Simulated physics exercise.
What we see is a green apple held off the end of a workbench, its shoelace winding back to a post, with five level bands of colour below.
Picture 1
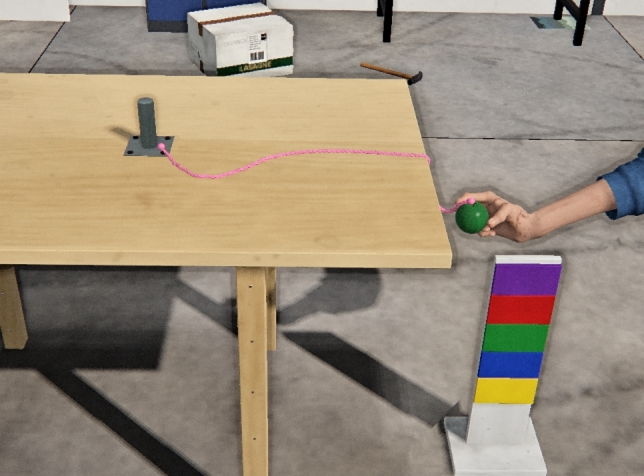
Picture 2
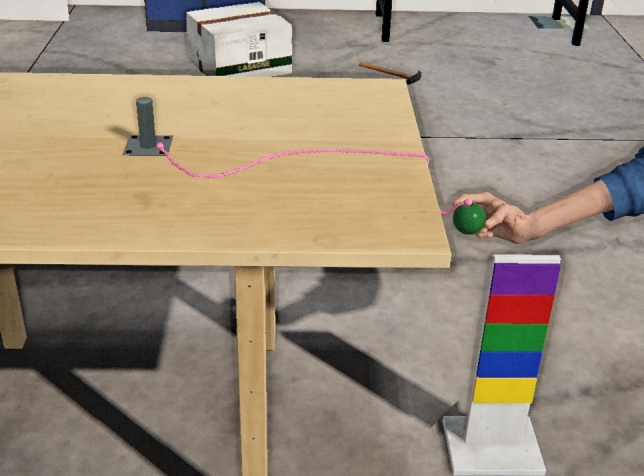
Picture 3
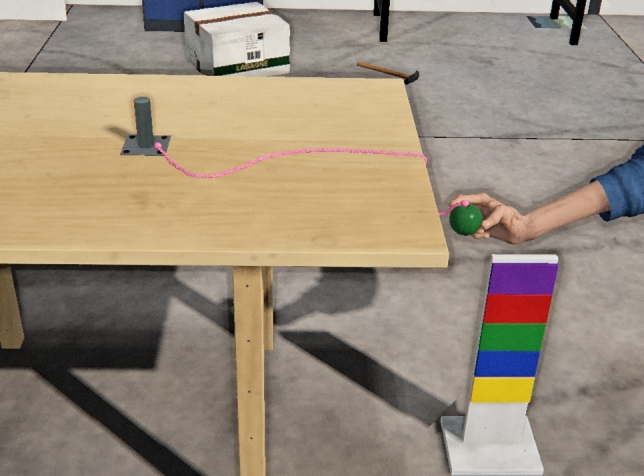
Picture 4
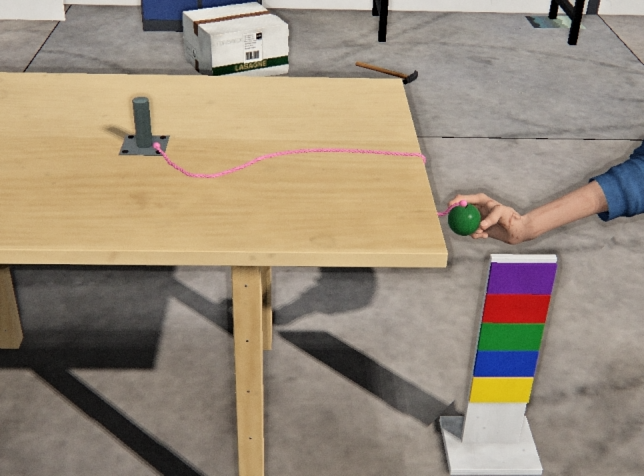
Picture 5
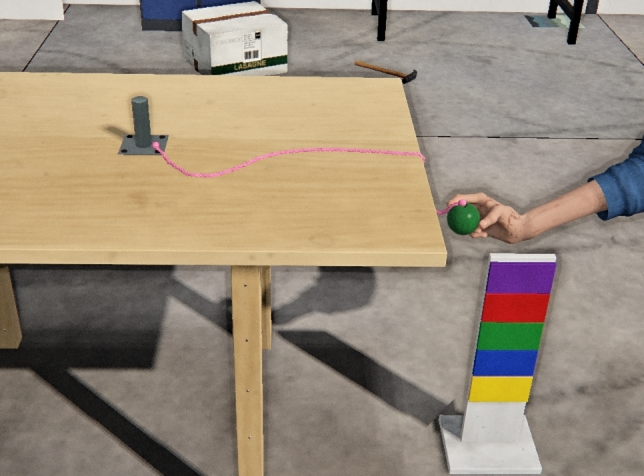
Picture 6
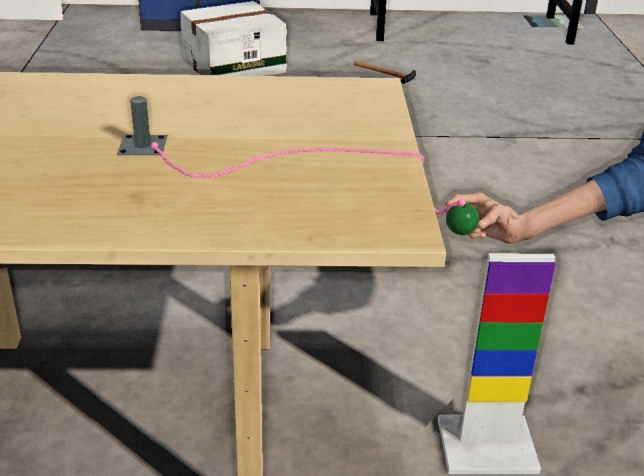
A hand held a green ball tied to a pink string just off the end of a wooden table, barely moving, while the string curved back to a post, above a stand of five coloured bands.
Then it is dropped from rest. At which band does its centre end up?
Its centre hangs level with the red band.
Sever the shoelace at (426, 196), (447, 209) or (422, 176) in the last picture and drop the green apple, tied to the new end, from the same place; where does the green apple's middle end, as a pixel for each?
About (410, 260), (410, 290) and (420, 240).
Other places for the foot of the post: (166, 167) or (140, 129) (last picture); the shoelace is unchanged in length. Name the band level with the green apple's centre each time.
One after the other, green; red.
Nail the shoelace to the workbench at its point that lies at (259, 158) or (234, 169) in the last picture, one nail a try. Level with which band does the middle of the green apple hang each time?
Taking them in turn: Purple; purple.
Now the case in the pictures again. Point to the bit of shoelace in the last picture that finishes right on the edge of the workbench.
Near (366, 151).
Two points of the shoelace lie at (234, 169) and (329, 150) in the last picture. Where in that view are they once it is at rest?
The first at (277, 148), the second at (382, 152).
Soon after, apple near (372, 295); level with red.
Then, apple near (429, 287); level with red.
At rest, apple near (415, 293); level with red. Its middle rests at the red band.
